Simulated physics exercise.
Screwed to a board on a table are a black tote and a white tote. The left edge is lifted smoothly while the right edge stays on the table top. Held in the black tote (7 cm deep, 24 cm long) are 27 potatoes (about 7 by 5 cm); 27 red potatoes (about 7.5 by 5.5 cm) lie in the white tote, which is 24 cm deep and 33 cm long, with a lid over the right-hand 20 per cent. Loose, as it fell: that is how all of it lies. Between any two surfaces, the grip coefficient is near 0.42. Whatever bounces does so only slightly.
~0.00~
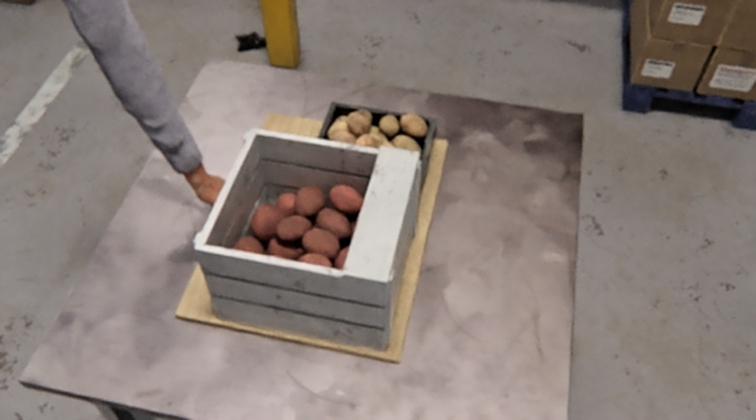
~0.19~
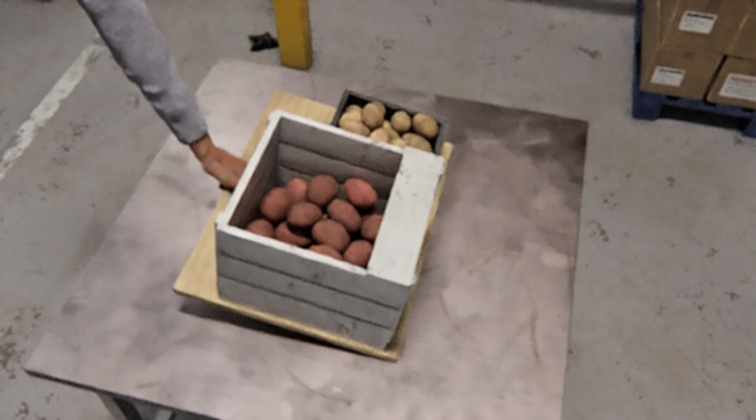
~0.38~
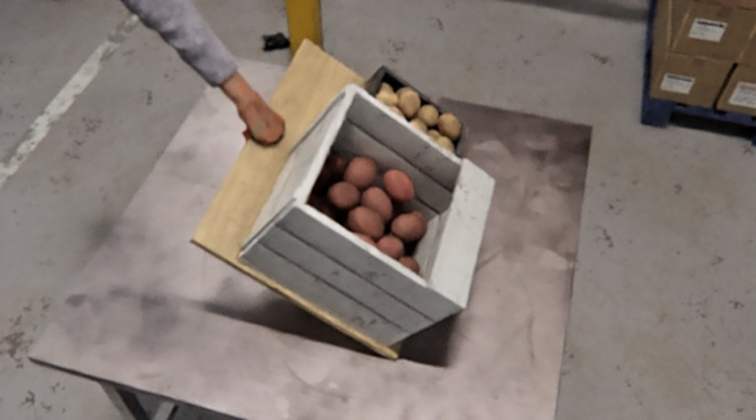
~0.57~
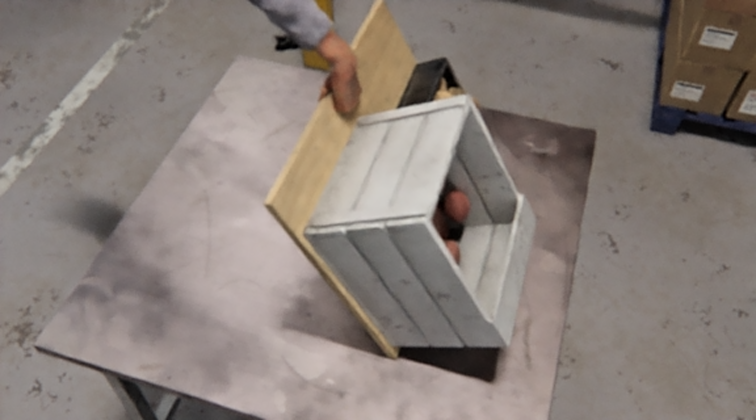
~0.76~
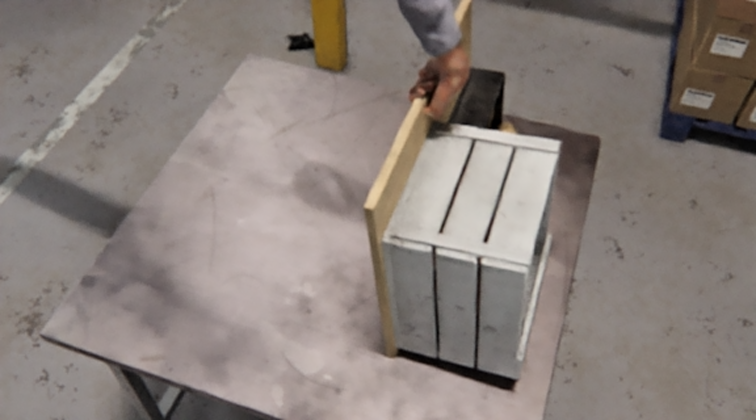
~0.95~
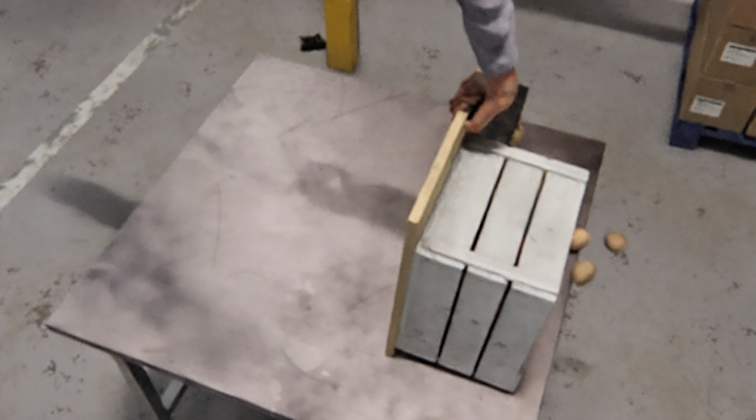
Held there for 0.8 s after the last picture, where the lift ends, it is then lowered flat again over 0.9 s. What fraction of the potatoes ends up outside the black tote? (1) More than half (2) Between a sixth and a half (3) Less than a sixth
More than half.
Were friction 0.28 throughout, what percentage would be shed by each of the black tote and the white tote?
That would cost the black tote 90 and the white tote 20 per cent of the load.
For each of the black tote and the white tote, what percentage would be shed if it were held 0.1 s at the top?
With that change, black tote sheds 90 percent and white tote sheds 10 percent.
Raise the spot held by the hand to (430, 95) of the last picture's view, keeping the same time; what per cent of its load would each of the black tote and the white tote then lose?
In that setup the black tote sheds 90 per cent of its load, while the white tote sheds 0 per cent.
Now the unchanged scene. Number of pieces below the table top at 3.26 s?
Roughly 10 in all.
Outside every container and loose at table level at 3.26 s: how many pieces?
The number is some 18.
After 1.32 s, tilt 94°; 23 of 27 out of the black tote and 2 of 27 out of the white tote.
After 1.78 s, tilt 94°; 23 of 27 out of the black tote and 2 of 27 out of the white tote.
After 2.43 s, tilt 14°; 26 of 27 out of the black tote and 2 of 27 out of the white tote.
Final count (at 3.26 s), 26 of 27 out of the black tote and 2 of 27 out of the white tote. Asked share, 26 of 27, 96 per cent.
